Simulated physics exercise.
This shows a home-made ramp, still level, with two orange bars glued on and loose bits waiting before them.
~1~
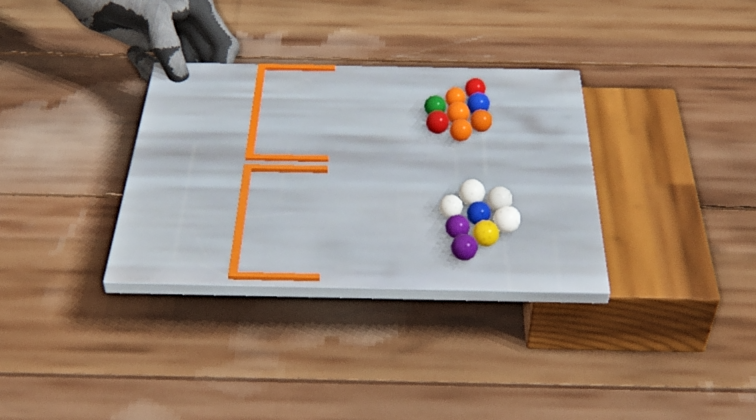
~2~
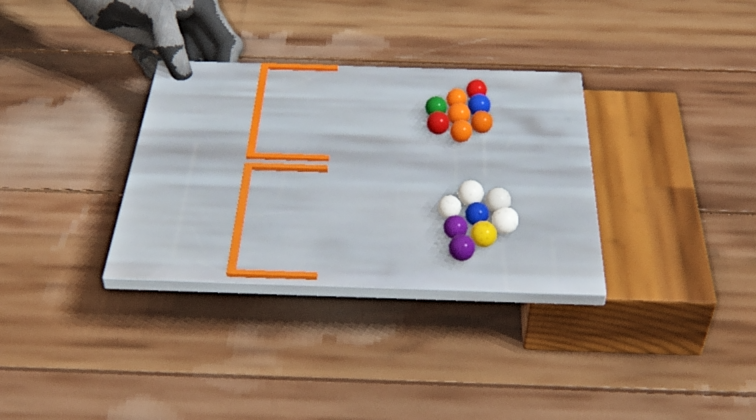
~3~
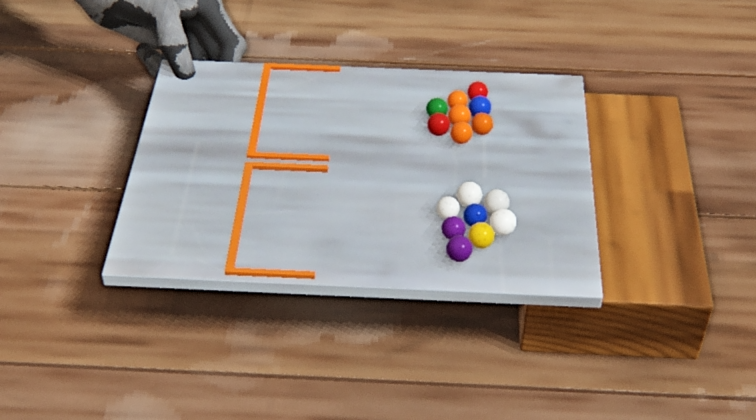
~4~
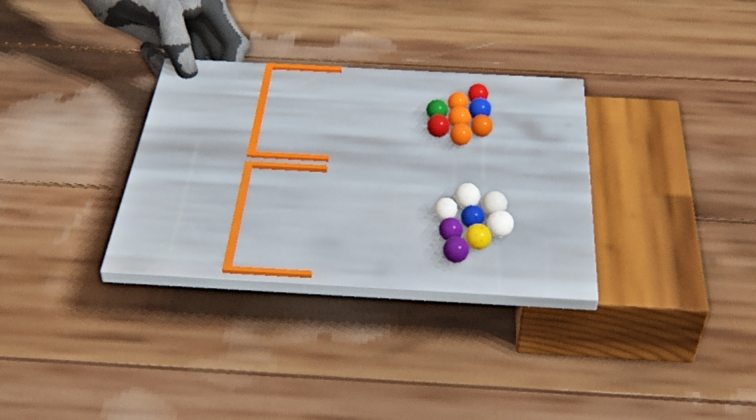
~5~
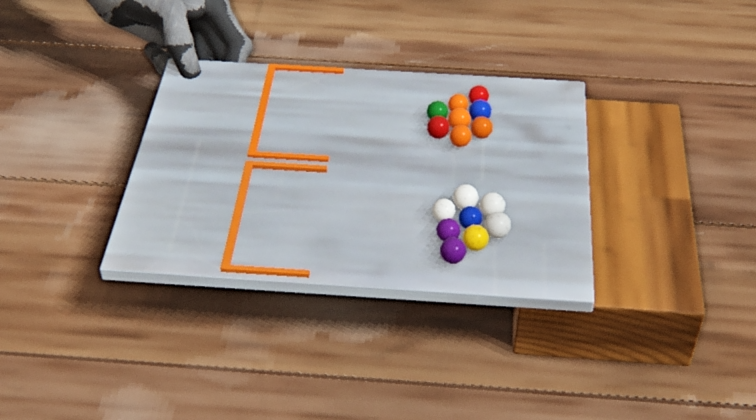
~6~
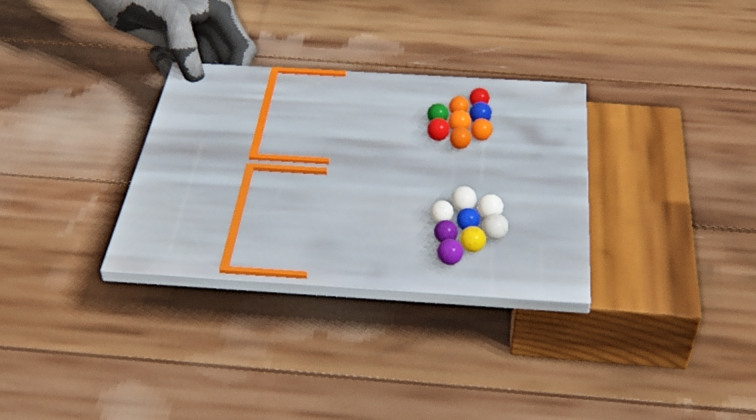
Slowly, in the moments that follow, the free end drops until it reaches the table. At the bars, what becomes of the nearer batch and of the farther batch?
One by one: As I see it the nearer batch travels beyond its barrier, as I see it the farther batch travels beyond its barrier.
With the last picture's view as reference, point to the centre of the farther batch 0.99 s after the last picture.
I'd put the centre somewhere around (139, 159).
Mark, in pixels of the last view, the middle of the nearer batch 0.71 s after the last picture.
Centre, estimated: (260, 241).
Then, 0.38 s after the last picture, board sloping at 9°; nearer batch on its way down; farther batch on its way down.
Then, 0.71 s after the last picture, board resting at 12°; nearer batch has reached its bar; farther batch about a quarter past its bar.
Then, 0.99 s after the last picture, board resting at 12°; nearer batch most past its bar; farther batch all past its bar.
By the end, board resting at 12°; nearer batch most past its bar; farther batch all past its bar.
